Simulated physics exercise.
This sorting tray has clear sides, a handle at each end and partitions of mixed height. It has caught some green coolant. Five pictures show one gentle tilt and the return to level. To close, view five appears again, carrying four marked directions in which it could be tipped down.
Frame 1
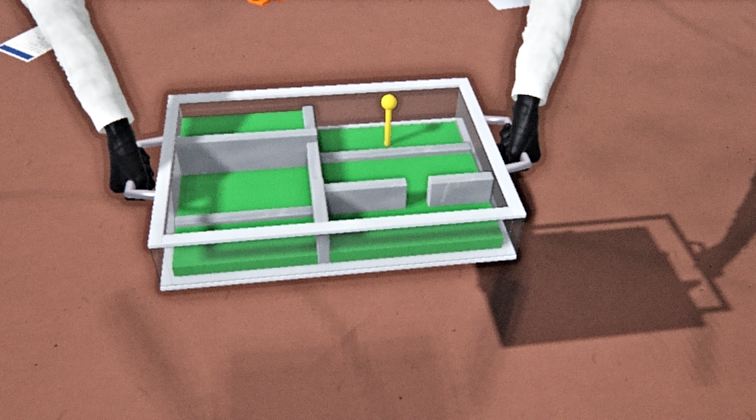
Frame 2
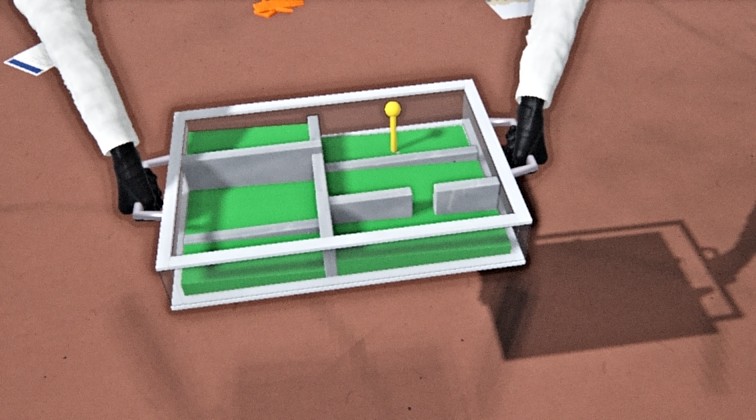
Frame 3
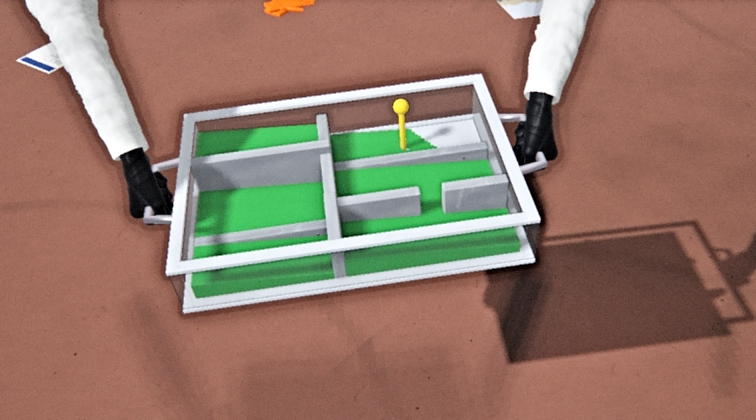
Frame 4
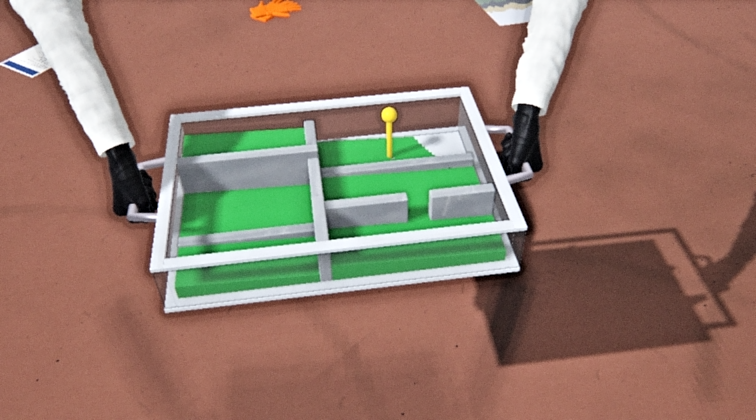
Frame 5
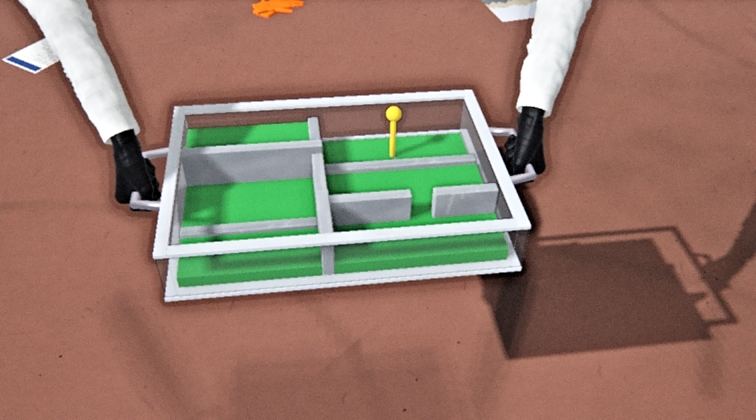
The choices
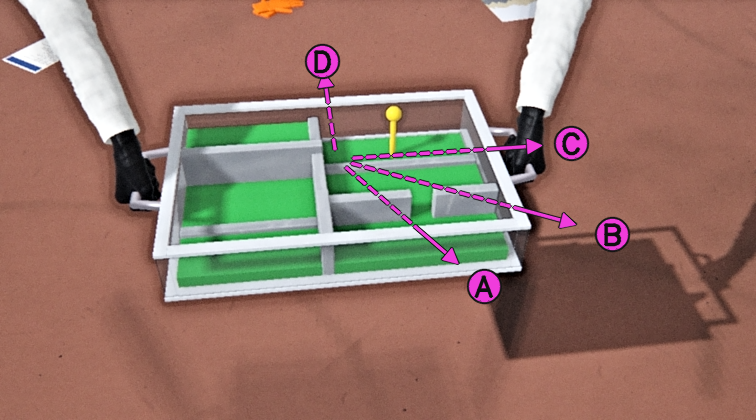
Over a reddish-brown floor, two white-sleeved arms in black gloves held a clear-sided, partitioned tray of green liquid by its end handles, tilted it slightly down to the front left, then levelled it again.
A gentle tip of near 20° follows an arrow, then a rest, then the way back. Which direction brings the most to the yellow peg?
Use direction D.
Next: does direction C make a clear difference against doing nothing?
Yes, by a good deal.
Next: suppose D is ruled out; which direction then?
It is C.
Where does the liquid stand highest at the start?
That is the back left bay.
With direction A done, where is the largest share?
It is the centre right one.
On the marked copy, A ends at (454, 259); B ends at (570, 222); C ends at (536, 145); D ends at (324, 77).
With A, about 5 % of the liquid ends in the peg's bay; nothing spills.
With B, about 10 % of the liquid ends in the peg's bay; about 1 % goes over the rim.
With C, about 20 % of the liquid ends in the peg's bay; nothing spills.
With D, about 28 % of the liquid ends in the peg's bay; nothing spills.
